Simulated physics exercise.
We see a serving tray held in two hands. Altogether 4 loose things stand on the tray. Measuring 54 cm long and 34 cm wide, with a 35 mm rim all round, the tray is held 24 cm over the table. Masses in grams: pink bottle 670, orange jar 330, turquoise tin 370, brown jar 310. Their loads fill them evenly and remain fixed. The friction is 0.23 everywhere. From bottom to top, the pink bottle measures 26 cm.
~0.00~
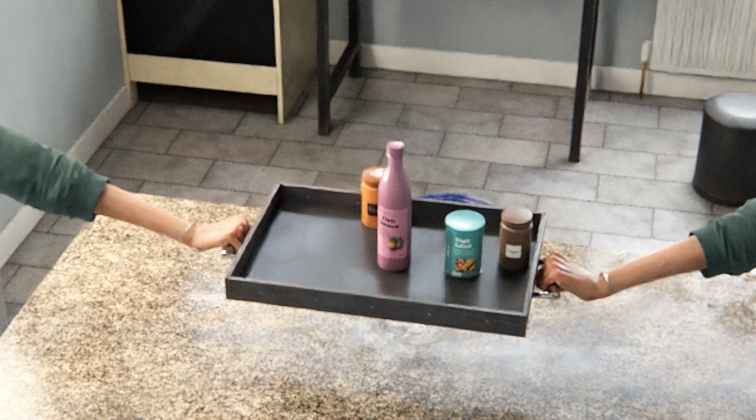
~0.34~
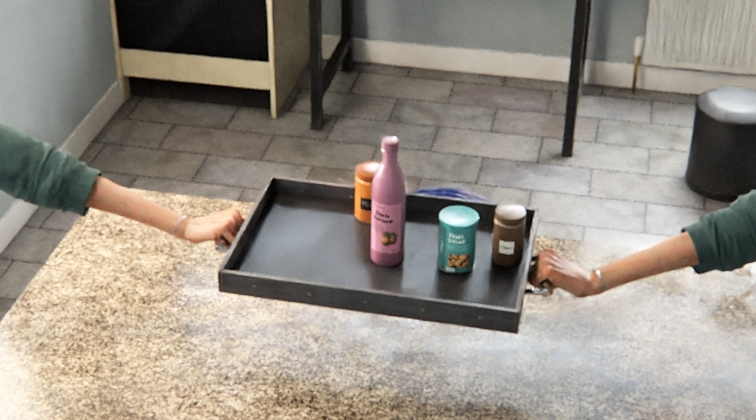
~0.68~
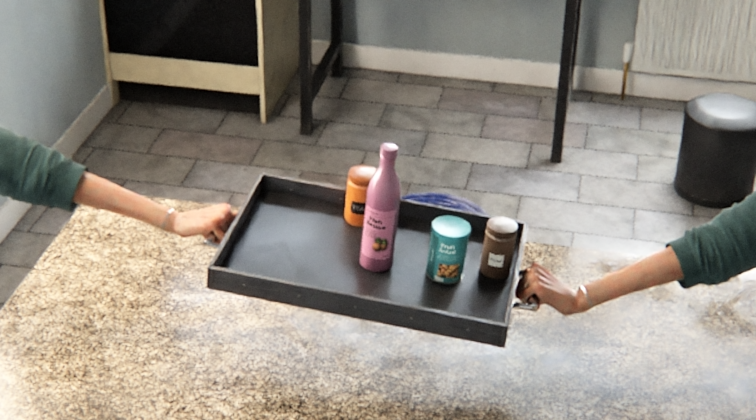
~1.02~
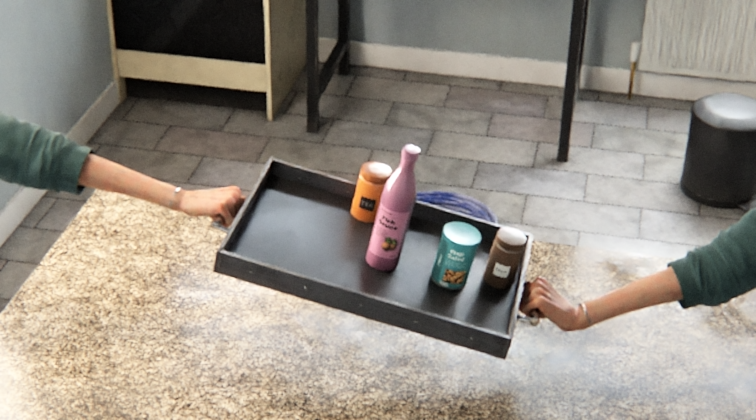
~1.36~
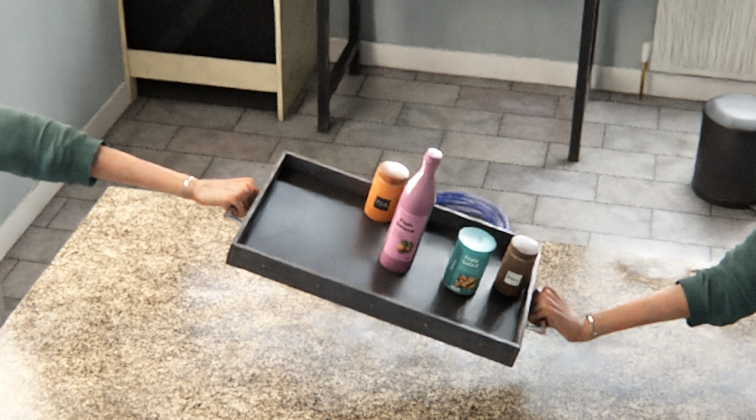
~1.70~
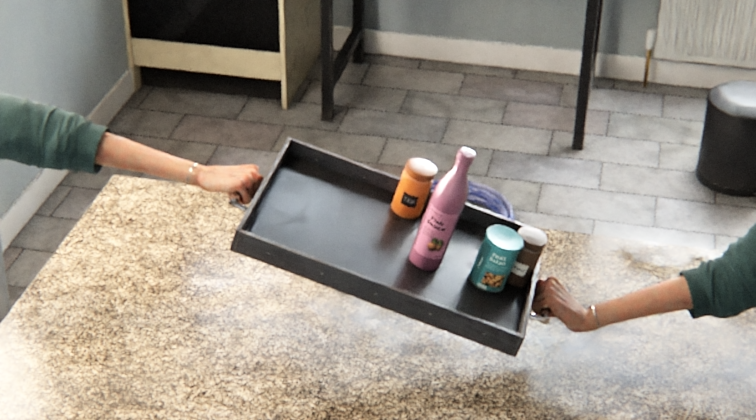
We see two hands holding a black tray with a pink bottle, orange jar, turquoise tin and brown jar above a speckled table; the tray tilts steadily down to the right, and the containers shift a little rightward along it.
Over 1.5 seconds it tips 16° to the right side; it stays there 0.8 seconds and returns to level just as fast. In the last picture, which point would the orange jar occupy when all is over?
I would say roughly (528, 199).
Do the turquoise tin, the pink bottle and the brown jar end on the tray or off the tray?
Observed: Turquoise tin remains in bounds; pink bottle exits its support; brown jar remains in bounds.
By 2.00 s, tray at 16°, right edge down; orange jar 15 cm from its spot near (458, 205); pink bottle rocked 3° off its seat; turquoise tin 8 cm from its spot.
By 2.60 s, tray at 15°, right edge down; pink bottle now off the tray; orange jar 30 cm from its spot near (529, 228); brown jar rocked 29° off its seat.
By 3.00 s, tray at 11°, right edge down; orange jar 30 cm from its spot near (530, 219); brown jar rocked 30° off its seat; turquoise tin 11 cm from its spot.
When it is over (4.4 s), off the tray, pink bottle; not toppled but over 5 cm from the start, orange jar and turquoise tin; the last one within 5 cm of the start. In the last view, orange jar near (528, 199).
